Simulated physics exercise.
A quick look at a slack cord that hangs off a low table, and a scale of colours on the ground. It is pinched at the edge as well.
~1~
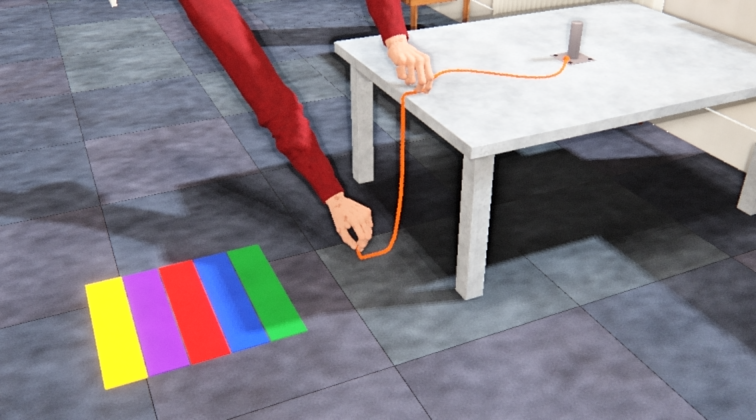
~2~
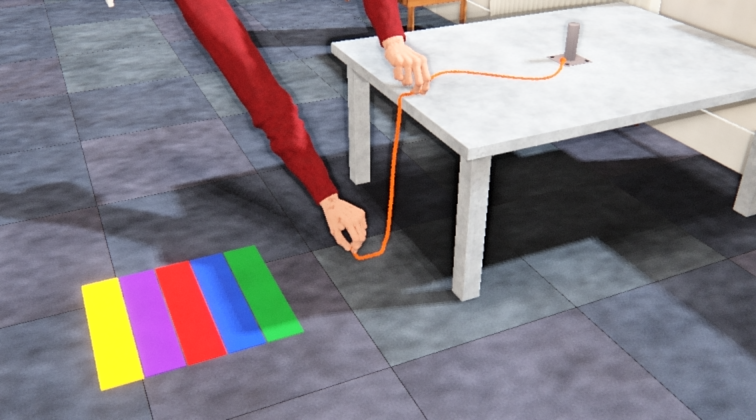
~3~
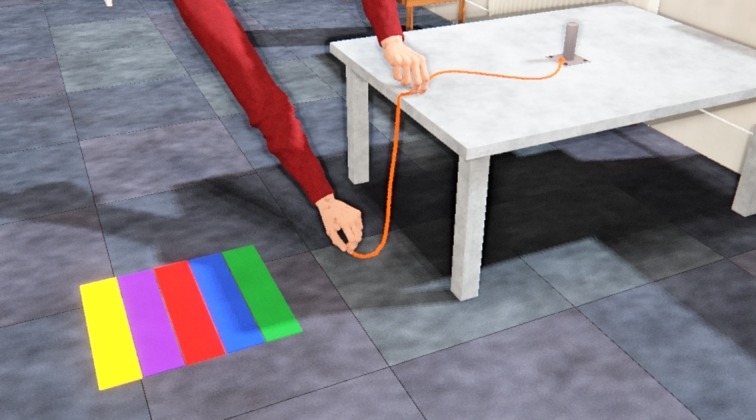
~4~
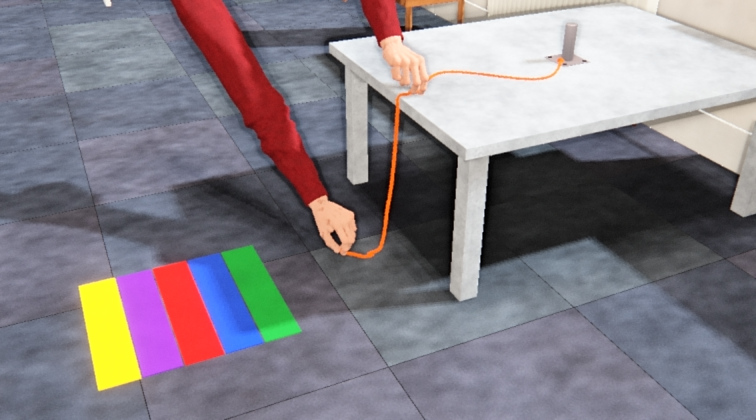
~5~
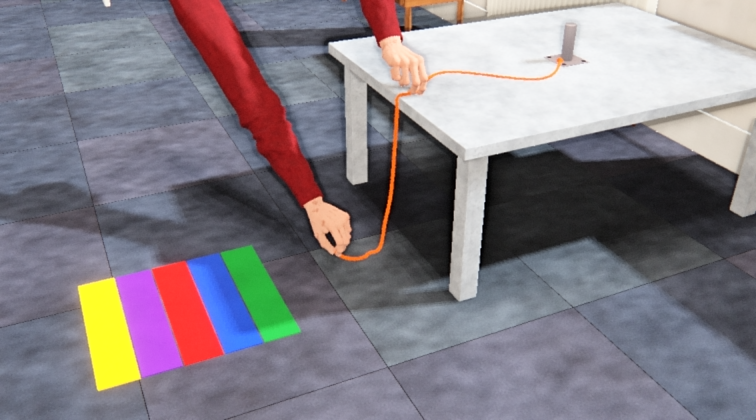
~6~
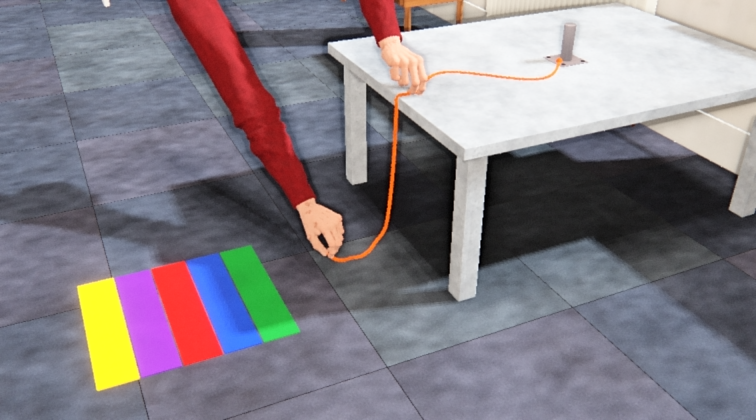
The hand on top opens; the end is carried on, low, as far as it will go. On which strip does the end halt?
It halts on the red strip.
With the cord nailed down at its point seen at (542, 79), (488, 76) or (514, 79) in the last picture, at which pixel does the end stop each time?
Try by try, around (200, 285), (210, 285) and (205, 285).
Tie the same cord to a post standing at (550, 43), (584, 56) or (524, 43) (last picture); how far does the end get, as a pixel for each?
In that order: (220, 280), (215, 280) and (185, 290).
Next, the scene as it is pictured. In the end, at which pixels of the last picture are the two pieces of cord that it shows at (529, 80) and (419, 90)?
About (500, 72), and the other about (378, 112).
Early on, end near (252, 273); over green.
Midway, end near (206, 285); over blue.
At the end of the slack, end near (179, 291); over red. Over red.
